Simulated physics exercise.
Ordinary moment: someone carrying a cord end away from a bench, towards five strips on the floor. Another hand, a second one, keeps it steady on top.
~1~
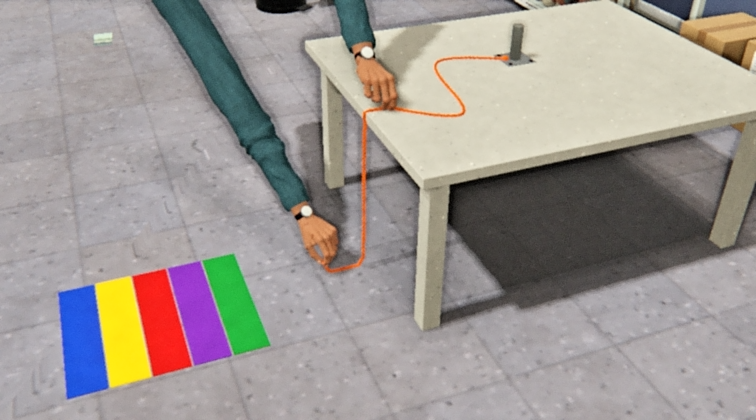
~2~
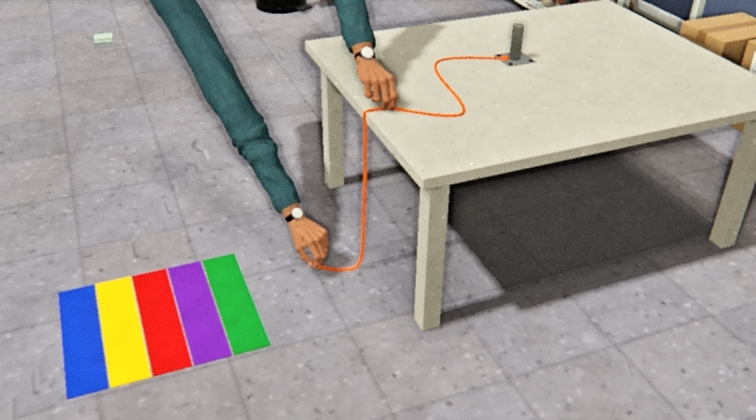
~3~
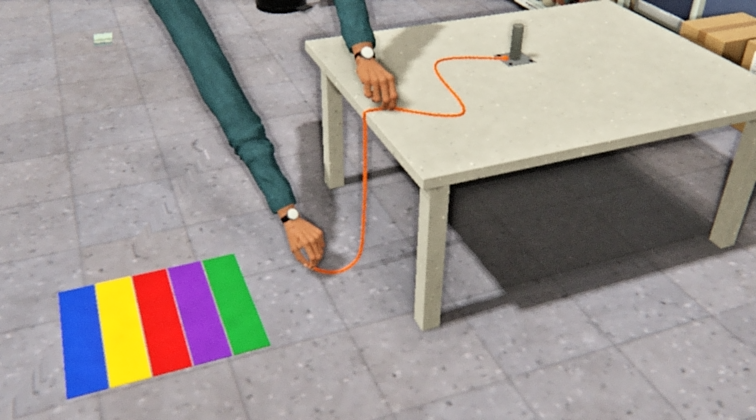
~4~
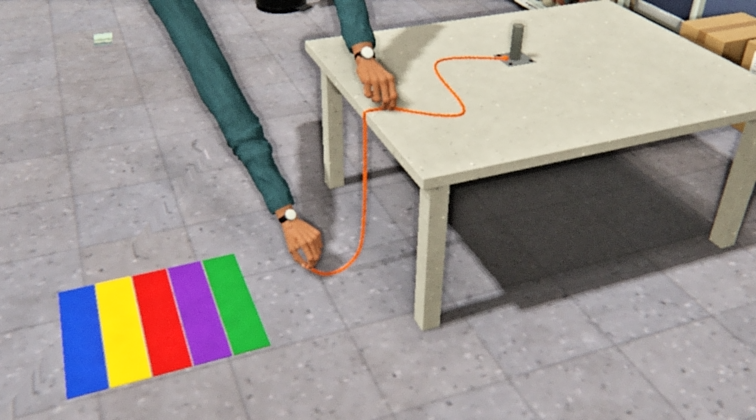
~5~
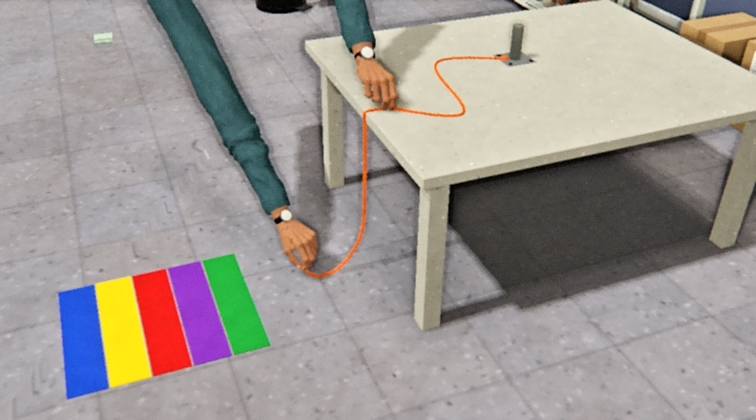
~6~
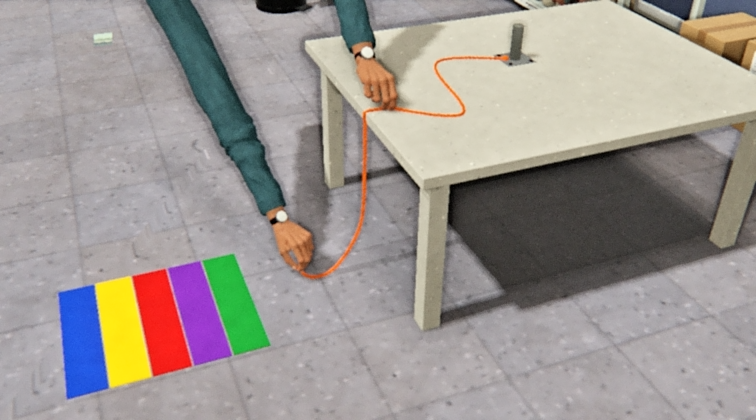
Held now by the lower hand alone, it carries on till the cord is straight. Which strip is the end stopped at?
Stopped at blue.
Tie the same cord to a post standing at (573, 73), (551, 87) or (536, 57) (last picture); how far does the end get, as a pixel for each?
Try by try: (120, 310), (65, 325) and (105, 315).
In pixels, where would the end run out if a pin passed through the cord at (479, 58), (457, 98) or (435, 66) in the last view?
Roughly (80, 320), (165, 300) and (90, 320).
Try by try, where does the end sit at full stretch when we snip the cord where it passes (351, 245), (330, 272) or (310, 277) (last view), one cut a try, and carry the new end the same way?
The three cuts give roughly (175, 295), (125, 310) and (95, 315) respectively.
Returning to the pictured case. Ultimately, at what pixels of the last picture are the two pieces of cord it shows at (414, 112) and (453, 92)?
In that view they sit near (306, 142) and near (386, 93).
A little later, end near (149, 304); over red.
Next, end near (102, 315); over yellow.
When it is tight, end near (73, 321); over blue. The blue one.
